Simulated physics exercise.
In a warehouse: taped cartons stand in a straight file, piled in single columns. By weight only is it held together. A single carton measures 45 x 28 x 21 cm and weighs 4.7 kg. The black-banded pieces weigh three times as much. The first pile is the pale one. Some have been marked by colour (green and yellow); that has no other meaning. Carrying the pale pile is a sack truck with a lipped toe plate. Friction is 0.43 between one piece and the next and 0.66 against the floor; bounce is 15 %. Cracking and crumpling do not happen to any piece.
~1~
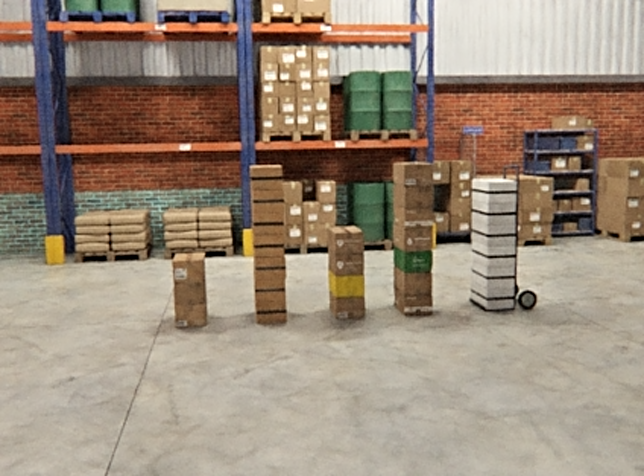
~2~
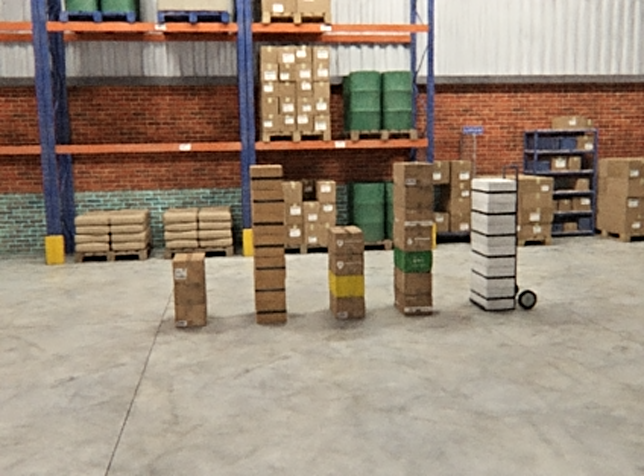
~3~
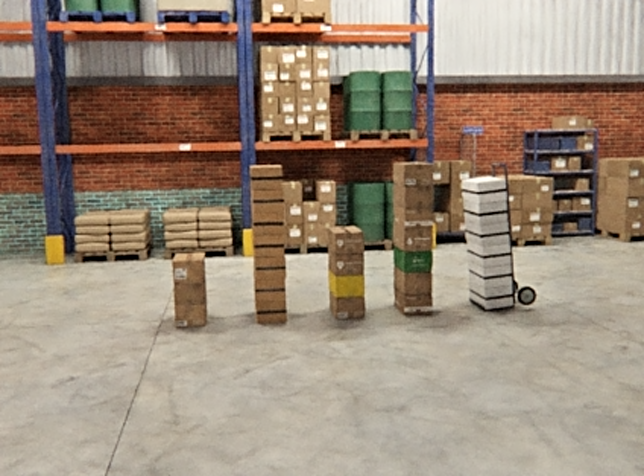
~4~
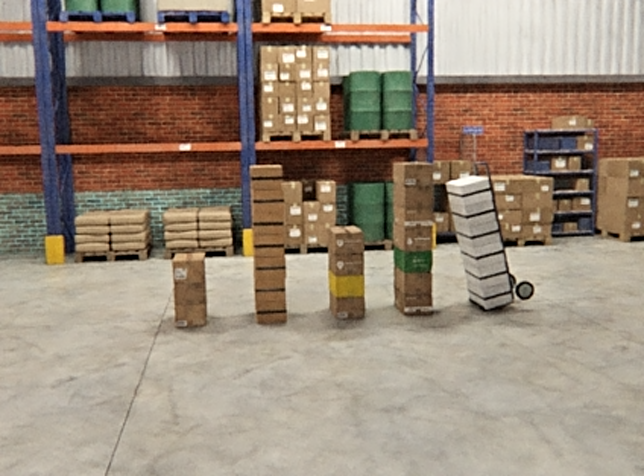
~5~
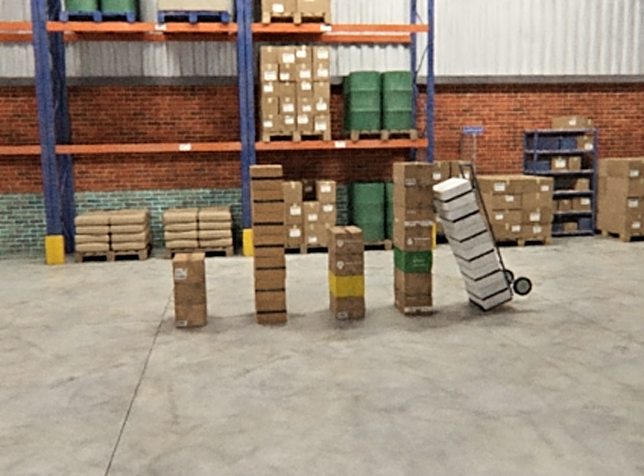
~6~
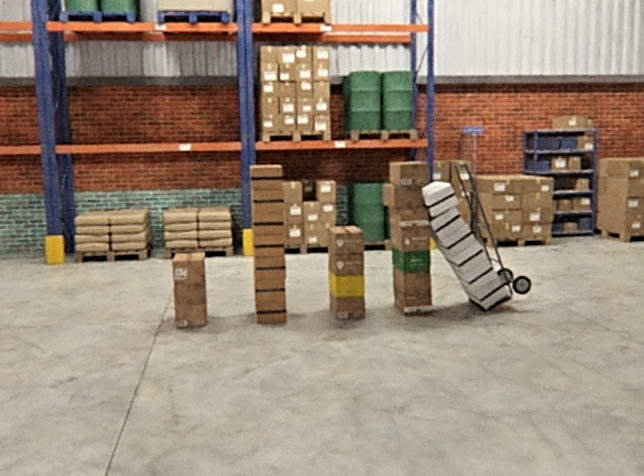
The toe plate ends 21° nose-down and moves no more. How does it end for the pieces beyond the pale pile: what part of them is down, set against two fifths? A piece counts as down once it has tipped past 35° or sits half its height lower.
More than two fifths are down.
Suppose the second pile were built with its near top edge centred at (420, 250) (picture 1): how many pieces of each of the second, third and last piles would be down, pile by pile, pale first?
Second 0, third 2, last 0.
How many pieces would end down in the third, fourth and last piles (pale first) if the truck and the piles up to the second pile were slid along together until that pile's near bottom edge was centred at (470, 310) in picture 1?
In that case third 0, fourth 0, last 0.
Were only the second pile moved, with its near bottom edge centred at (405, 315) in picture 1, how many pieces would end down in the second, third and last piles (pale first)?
Second 5; third 0; last 0.
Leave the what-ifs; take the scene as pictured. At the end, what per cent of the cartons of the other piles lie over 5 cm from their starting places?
The shifted ones make up 95 per cent.
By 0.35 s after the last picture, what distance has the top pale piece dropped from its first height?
20 cm.
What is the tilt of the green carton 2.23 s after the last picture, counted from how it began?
Angle from initial pose, roughly 40 deg - estimate.
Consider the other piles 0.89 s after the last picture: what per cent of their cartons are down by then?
45 %.
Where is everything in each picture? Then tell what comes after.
In the first picture (each place is the centre of the face we see best), truck frame (517, 196) 0° forward; yellow carton (350, 287); green carton (419, 262); the others all in place.
In the second picture, truck frame (517, 195) 0° forward; green carton (419, 262).
In the third picture, truck frame (507, 193) 5° forward, top of the pale pile leaning 5°; green carton (419, 262); the others all in place.
In the fourth picture, truck frame (492, 192) 13° forward, top of the pale pile leaning 13°; green carton (419, 262); the others all in place.
In the fifth picture, truck frame (479, 192) 19° forward, top of the pale pile leaning 21°; green carton (419, 262); the others all in place.
In the sixth picture, truck frame (475, 192) 21° forward, top of the pale pile leaning 26°; green carton (417, 262) moved 17 mm; yellow carton (350, 287); 5 have shifted.
Then, 0.35 s later than the last frame, 6 of the pale pile down; none of the 21 other cartons down, 7 disturbed; green carton tilted 21°.
Then, 0.89 s later than the last frame, 6 of the pale pile down; 9 of the 21 other cartons down; yellow carton tilted 37°; green carton tilted 34°, 15 cm lower.
Then, 2.23 s later than the last frame, 6 of the pale pile down; 17 of the 21 other cartons down; yellow carton tilted 48°, 14 cm lower; green carton tilted 44°, 18 cm lower.
When it is over, 6 of the pale pile down; 19 of the 21 other cartons down; yellow carton tilted 48°, 14 cm lower; green carton tilted 44°, 18 cm lower. That is 90 per cent. In pixels of the last frame, middles, yellow carton near (305, 298), green carton near (358, 279).
